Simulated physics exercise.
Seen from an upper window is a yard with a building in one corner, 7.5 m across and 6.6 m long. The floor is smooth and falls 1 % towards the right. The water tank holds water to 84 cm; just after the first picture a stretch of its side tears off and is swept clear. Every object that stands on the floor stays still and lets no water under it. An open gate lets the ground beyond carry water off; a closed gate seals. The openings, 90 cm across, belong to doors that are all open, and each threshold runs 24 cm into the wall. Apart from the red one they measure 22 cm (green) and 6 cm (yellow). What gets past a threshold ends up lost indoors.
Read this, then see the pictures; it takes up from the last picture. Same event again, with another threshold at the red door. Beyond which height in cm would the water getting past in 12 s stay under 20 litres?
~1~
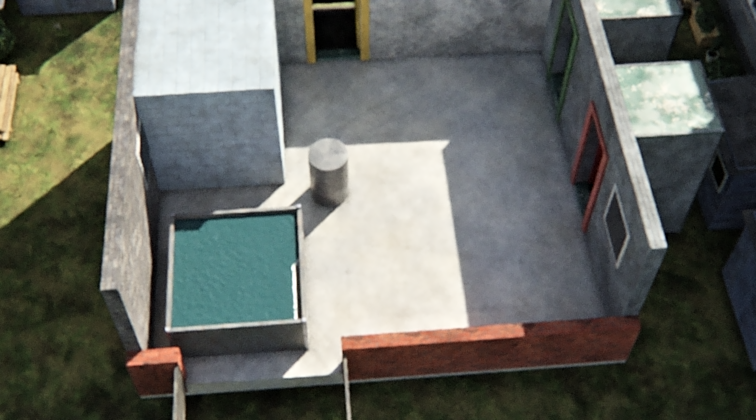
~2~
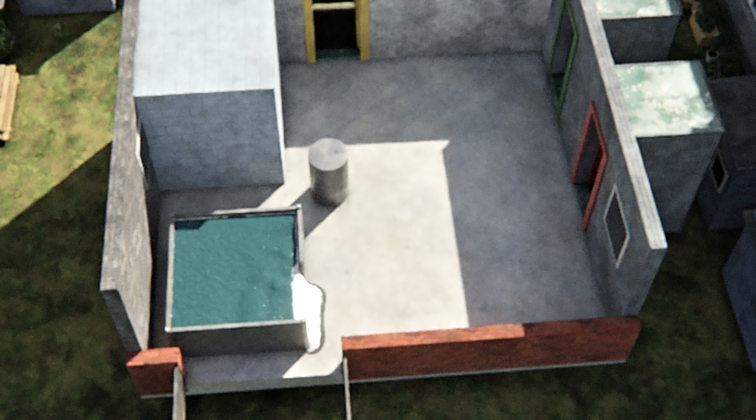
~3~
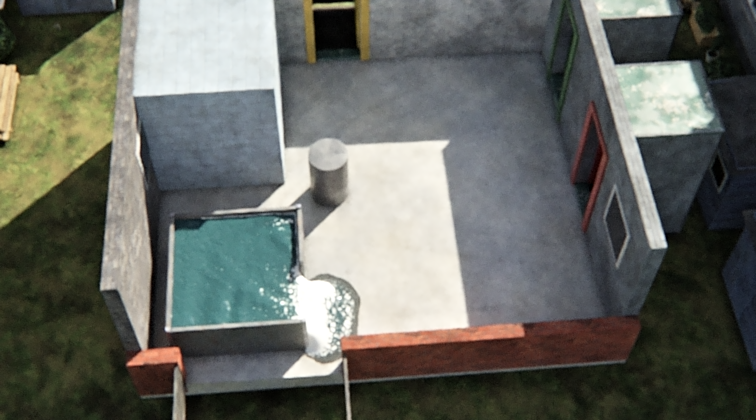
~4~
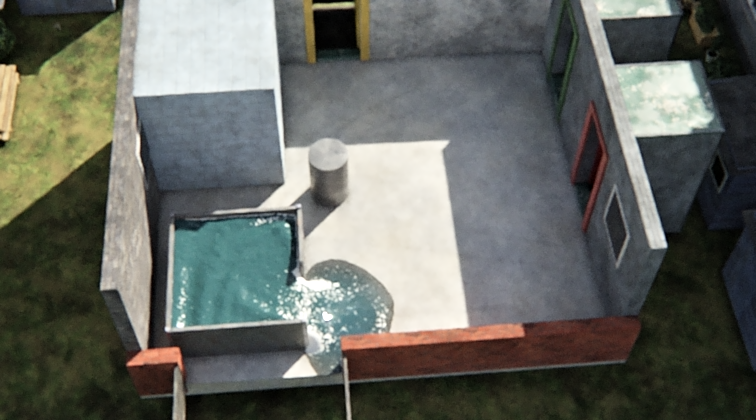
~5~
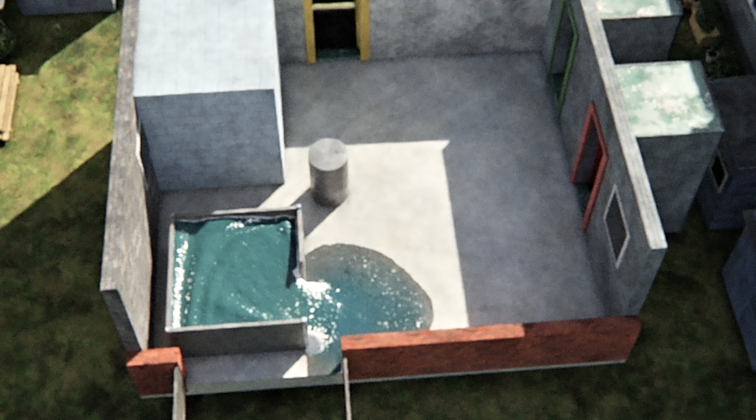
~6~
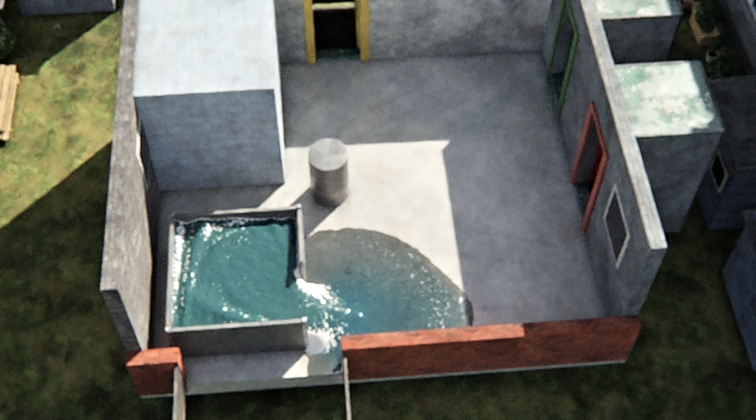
I would say 18 cm.
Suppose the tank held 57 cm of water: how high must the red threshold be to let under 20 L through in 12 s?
Then roughly 11.0 cm.
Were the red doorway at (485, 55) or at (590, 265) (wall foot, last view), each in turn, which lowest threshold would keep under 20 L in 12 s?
In turn: Roughly 21 cm, roughly 34 cm.
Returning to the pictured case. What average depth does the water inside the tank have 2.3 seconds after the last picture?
Around 36 centimetres.
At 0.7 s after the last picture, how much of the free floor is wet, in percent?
Wet share: Around 35 %.
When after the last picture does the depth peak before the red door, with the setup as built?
Near 1.8 s.
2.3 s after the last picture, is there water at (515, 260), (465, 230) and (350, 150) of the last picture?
Taking them in turn, I'd call them touched by the flood, touched by the flood and spared by the flood.
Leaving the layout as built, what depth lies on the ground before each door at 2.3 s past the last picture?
Depths, in cm - green: 2, red: 18, yellow: 0.
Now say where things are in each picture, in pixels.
In the first frame, still water, 84 cm deep, in the water tank at (237, 269); the red door at (589, 171) is dry.
In the second frame, the gap is at (303, 310), the front 0.3 m out at (322, 303); the back of the water tank holds 84 cm.
In the third frame, the gap is at (303, 310), the front 0.8 m out at (355, 313); the back of the water tank holds 84 cm.
In the fourth frame, water pours out at (303, 311) and has run 1.4 m, to (388, 321); about 10 cm deep outside, 83 cm at the back.
In the fifth frame, the gap is at (303, 311), the front 2.0 m out at (428, 321); the back of the water tank holds 75 cm.
In the sixth frame, water pours out at (303, 311) and has run 2.7 m, to (468, 322); about 7 cm deep outside, 71 cm at the back; 2.9 m in a straight line remain to the red door at (589, 171).
Then, 0.7 s after the last picture water covers 35 % of the floor, deepest (42 cm) near (319, 322); it has not reached the red door.
Then, 2.3 s after the last picture water covers 45 % of the floor, deepest (38 cm) near (603, 332); 18 cm at the red door, 45 litres in over its 7 cm threshold.
Then, 11.3 s after the last picture water covers 95 % of the floor, deepest (14 cm) near (534, 162); 8 cm at the red door, 182 litres in over its 7 cm threshold.
At the red door as built, the water peaked near 21 cm, 1.7 s after the last picture.
With a threshold of 14.5 cm, 42 litres would have come in within the 12 s; with 19.5 cm, 11 litres. So under 20 litres takes about 18 cm.
